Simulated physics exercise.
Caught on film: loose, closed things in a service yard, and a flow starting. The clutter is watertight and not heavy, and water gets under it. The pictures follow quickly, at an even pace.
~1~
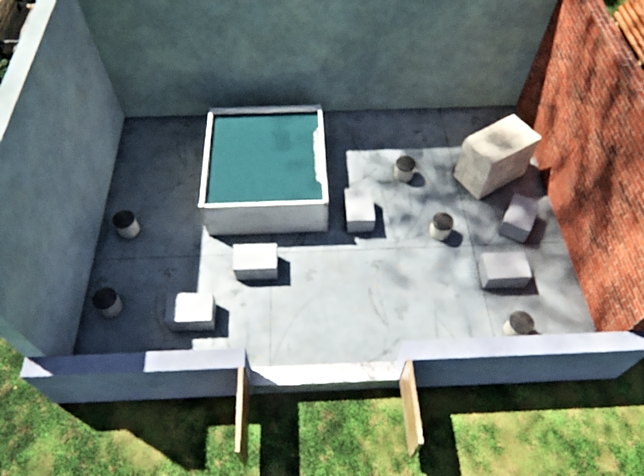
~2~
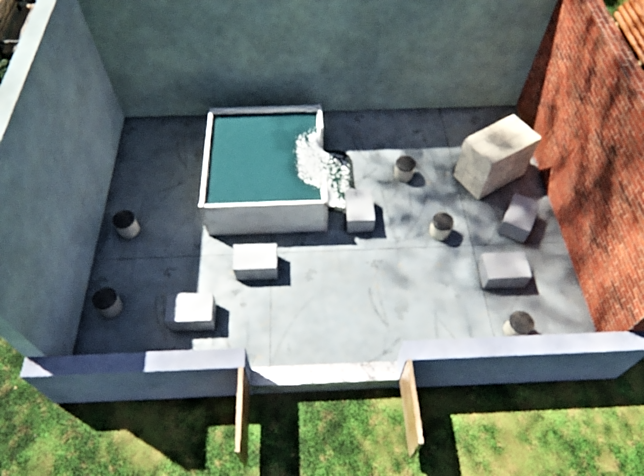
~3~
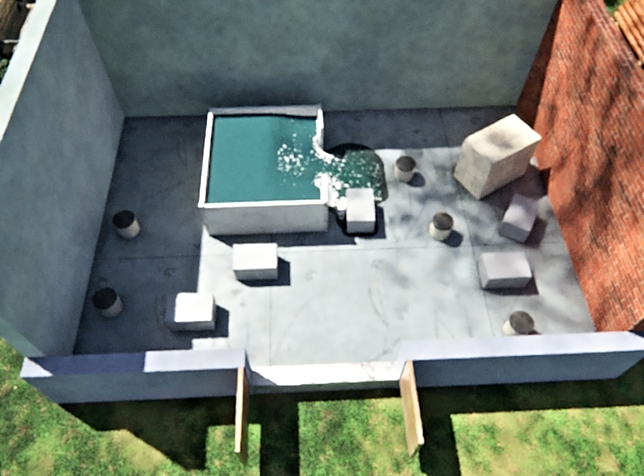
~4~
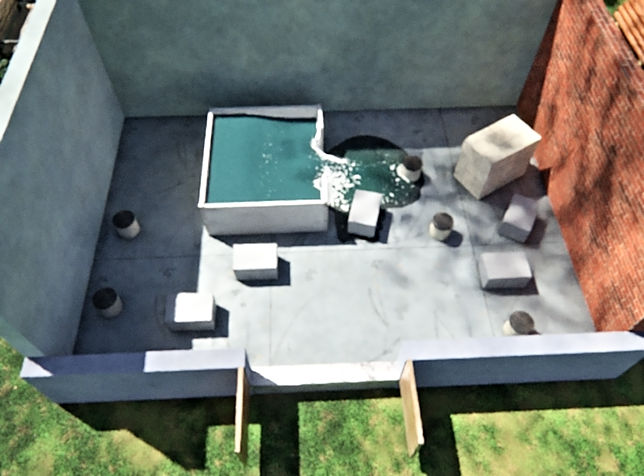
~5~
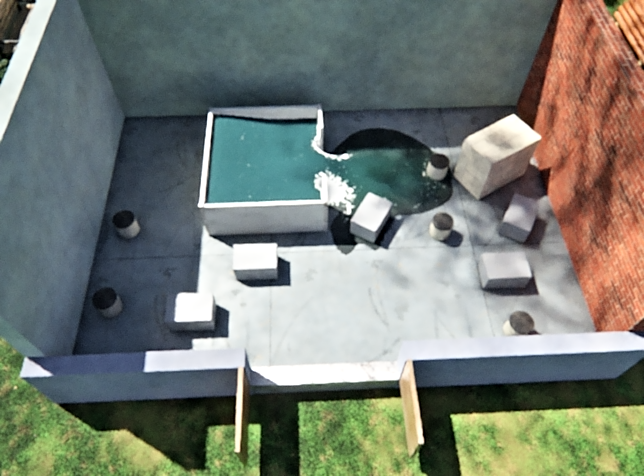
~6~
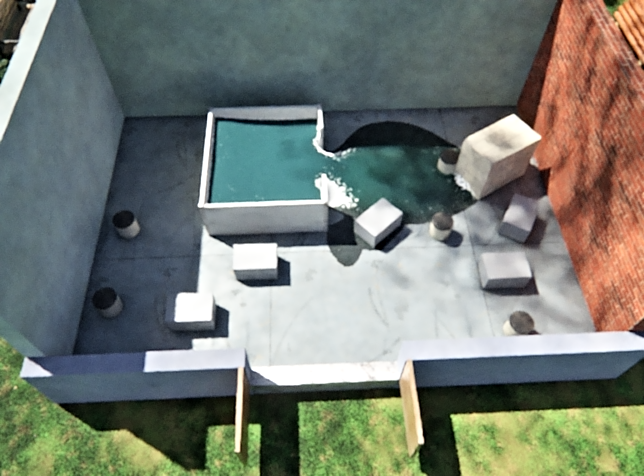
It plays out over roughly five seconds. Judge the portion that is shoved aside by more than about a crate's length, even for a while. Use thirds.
Share: Between one and two thirds.
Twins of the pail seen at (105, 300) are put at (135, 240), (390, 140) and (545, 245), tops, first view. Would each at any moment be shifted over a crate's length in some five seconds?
In that order: Not that far, yes, that far or more.
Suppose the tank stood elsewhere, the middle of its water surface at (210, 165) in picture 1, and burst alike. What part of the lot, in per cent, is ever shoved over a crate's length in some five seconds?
Close to 60 %.
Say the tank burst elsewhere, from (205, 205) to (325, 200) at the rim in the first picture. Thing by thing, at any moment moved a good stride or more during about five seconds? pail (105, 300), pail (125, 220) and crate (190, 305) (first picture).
In turn: Moved that far, shifted that much, pushed that far.
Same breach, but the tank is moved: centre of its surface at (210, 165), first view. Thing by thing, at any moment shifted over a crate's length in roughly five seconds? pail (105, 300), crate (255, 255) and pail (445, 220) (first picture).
In that order: Never so far, never so far, yes.
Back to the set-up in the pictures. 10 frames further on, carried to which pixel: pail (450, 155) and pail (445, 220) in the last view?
Close to (518, 84) and (531, 268).
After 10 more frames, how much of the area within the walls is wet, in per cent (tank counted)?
I make it 50 per cent.
A moment on, 2 of 10 are well off their spots; 1 afloat.
Next, 5 of 10 are well off their spots; 3 afloat.
Later, 6 of 10 are well off their spots; 5 afloat.
In the end, 6 of 10 are well off their spots, and 6 have been at some point; 5 afloat.
